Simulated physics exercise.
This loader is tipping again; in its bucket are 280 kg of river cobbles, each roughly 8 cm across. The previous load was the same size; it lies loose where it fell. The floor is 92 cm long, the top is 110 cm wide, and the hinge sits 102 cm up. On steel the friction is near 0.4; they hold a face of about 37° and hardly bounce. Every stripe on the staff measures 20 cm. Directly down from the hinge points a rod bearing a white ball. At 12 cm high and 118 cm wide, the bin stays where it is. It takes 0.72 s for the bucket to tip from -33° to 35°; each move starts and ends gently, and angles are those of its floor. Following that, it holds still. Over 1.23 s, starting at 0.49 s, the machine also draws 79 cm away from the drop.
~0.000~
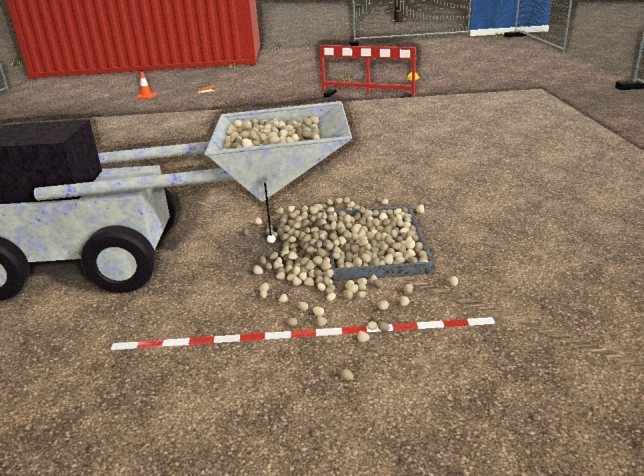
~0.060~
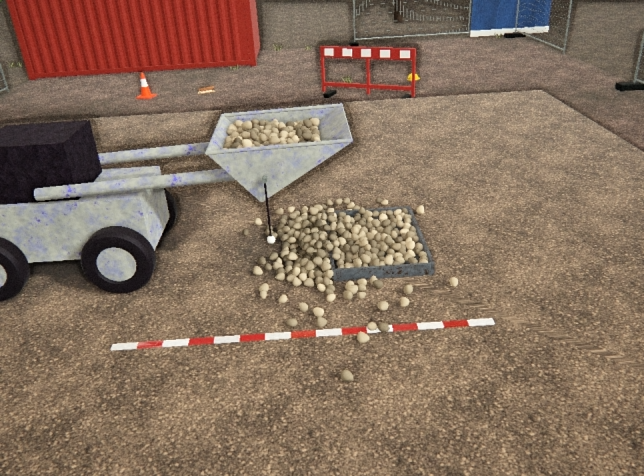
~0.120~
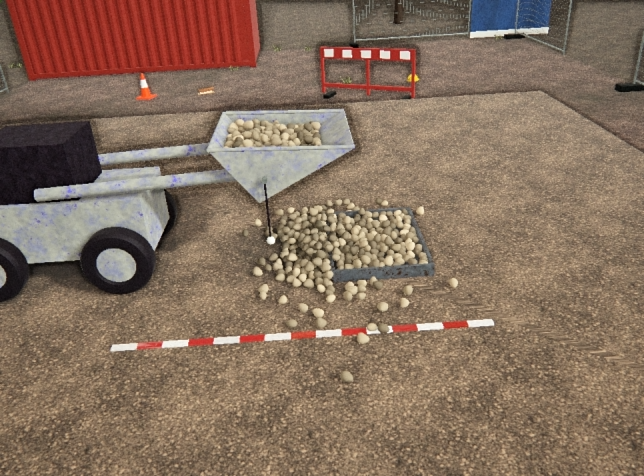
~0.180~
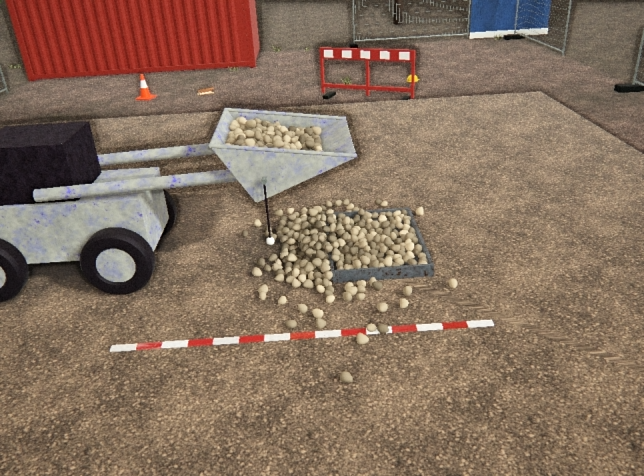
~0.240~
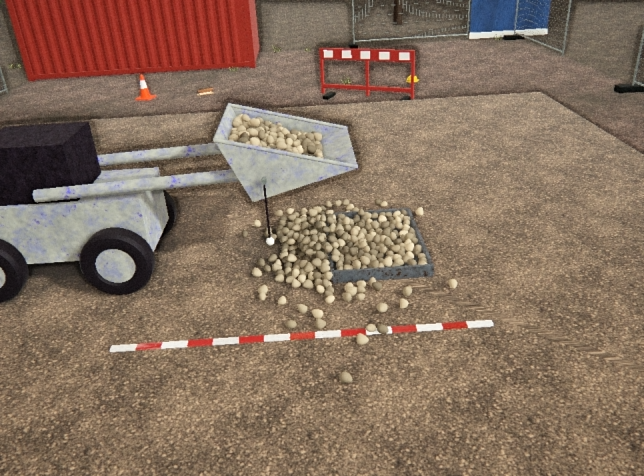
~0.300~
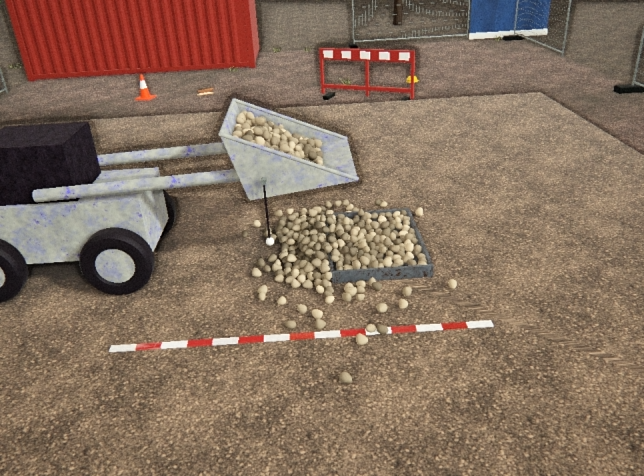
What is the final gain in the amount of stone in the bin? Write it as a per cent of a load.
About 38 per cent.
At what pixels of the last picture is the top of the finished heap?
Expect the peak around (333, 226).
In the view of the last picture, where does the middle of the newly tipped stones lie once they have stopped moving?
Centre at roughly (330, 238).
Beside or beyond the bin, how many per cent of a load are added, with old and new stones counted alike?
About 15 per cent.
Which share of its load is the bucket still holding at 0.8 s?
80 %.
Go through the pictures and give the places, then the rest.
The first picture shows lip at (352, 138), floor tilted -33°, highest stones at (264, 127). The earlier load is highest near (319, 234), 18 cm above ground level, 47 % short of the bin, 46 % in the bin, 7 % beside or beyond the bin.
The second picture shows lip at (352, 141), floor tilted -32°, highest stones at (256, 128); the stones move at 0.1 m/s on average.
In the third picture, the bucket is at -28°, its lip at (354, 147); the top of the load is at (244, 128); the stones move at 0.3 m/s on average.
The fourth picture shows lip at (356, 156), floor tilted -22°, highest stones at (244, 126); the stones move at 0.4 m/s on average.
In the fifth picture, the bucket is at -15°, its lip at (358, 167); the top of the load is at (243, 123); the stones move at 0.4 m/s on average.
The sixth picture shows lip at (358, 180), floor tilted -7°, highest stones at (247, 120); the stones move at 0.5 m/s on average.
After 0.5 s the floor is at 24°; in per cent of one load, 100 in the bucket, 47 short of the bin, 46 in the bin, 7 beside or beyond the bin; the foremost stones are at (418, 238).
After 0.8 s the floor is at 35°; in per cent of one load, 81 in the bucket, 56 short of the bin, 56 in the bin, 7 beside or beyond the bin; the foremost stones are at (419, 240).
After 2.2 s the floor is at 35°; in per cent of one load, 0 in the bucket, 96 short of the bin, 84 in the bin, 20 beside or beyond the bin; the foremost stones are at (422, 222).
After 4.7 s the floor is at 35°; in per cent of one load, 0 in the bucket, 96 short of the bin, 84 in the bin, 20 beside or beyond the bin; the foremost stones are at (422, 222). Net gain in the bin, 38.
